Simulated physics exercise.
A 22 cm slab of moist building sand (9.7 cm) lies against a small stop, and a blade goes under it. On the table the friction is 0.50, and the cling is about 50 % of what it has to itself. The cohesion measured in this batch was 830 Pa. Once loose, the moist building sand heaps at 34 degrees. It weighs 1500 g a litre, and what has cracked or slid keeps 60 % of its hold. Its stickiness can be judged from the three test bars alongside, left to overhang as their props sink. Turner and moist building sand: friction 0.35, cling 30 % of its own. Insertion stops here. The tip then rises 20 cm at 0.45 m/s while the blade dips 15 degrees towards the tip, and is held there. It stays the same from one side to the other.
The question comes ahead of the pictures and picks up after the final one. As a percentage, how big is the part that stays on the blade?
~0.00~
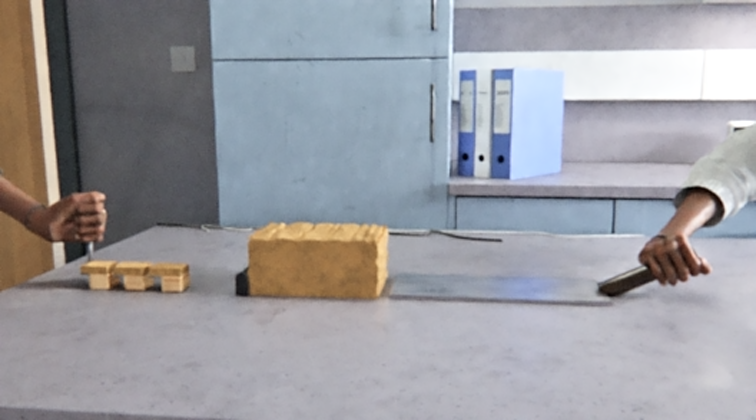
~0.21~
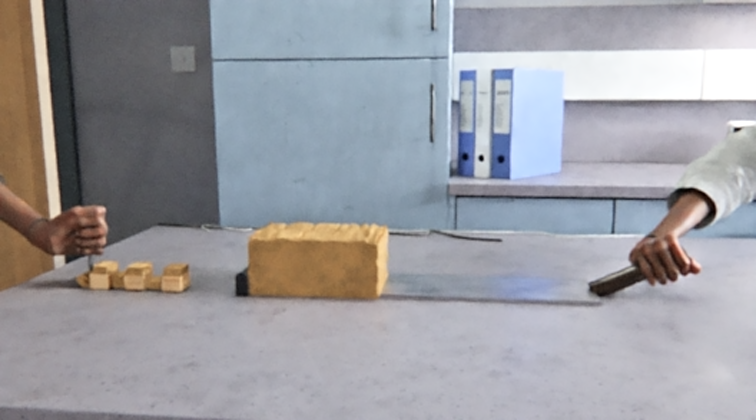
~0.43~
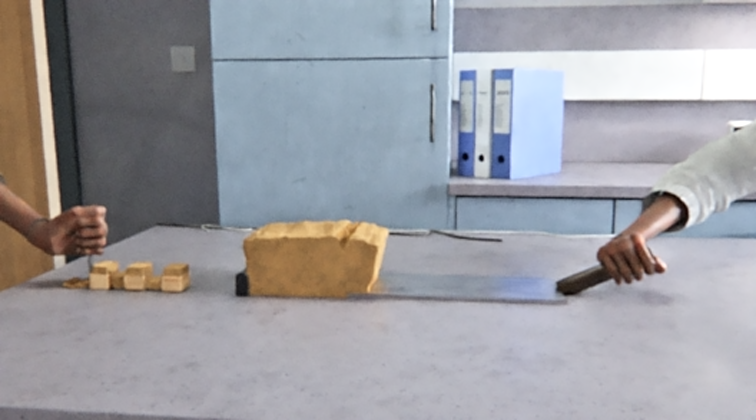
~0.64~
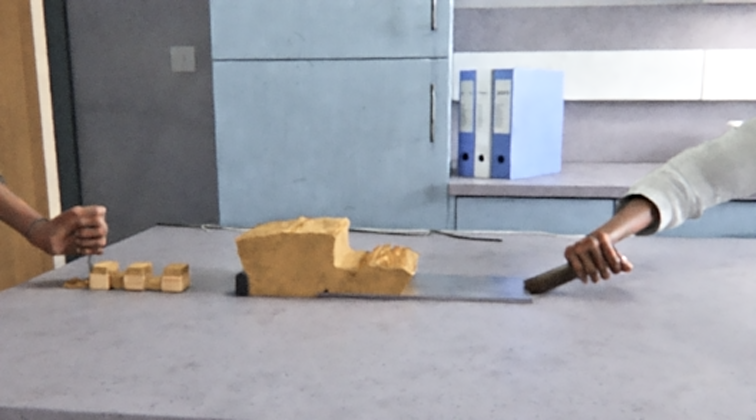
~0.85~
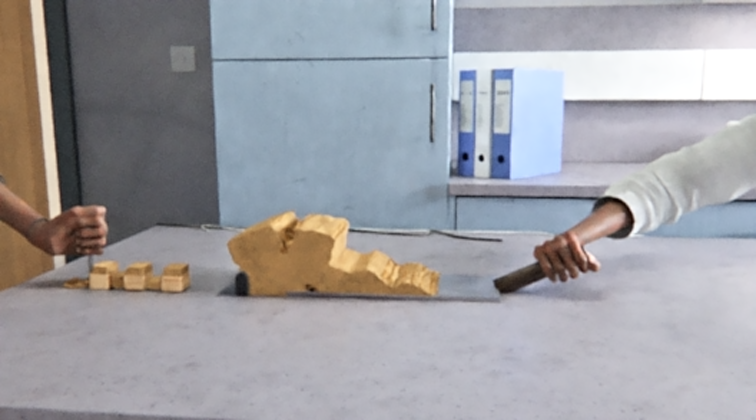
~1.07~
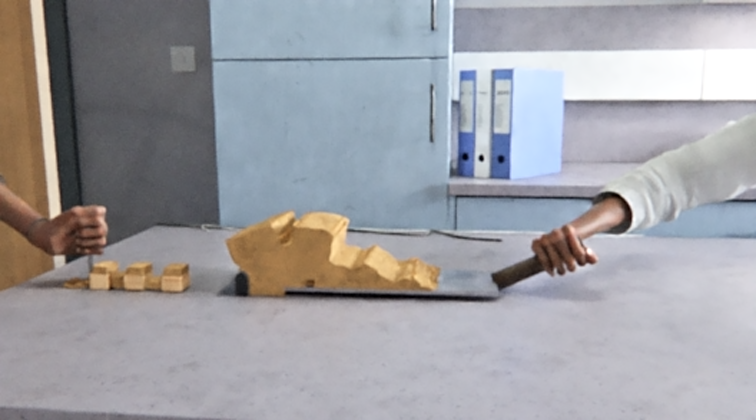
About 56 per cent.
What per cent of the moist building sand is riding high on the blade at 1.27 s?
Some 35 in a hundred.
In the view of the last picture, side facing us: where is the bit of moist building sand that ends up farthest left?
It shows up near (136, 279) in the last picture.
By 1.27 s, the tip is 9.5 cm up.
By 1.50 s, the tip is 19 cm up.
By 1.74 s, the tip is 20 cm up and 56 % is riding high on the blade.
By 1.97 s, the tip is 20 cm up and 56 % is riding high on the blade.
By 2.07 s, at the end, the tip is 20 cm up and 56 % is riding high on the blade.
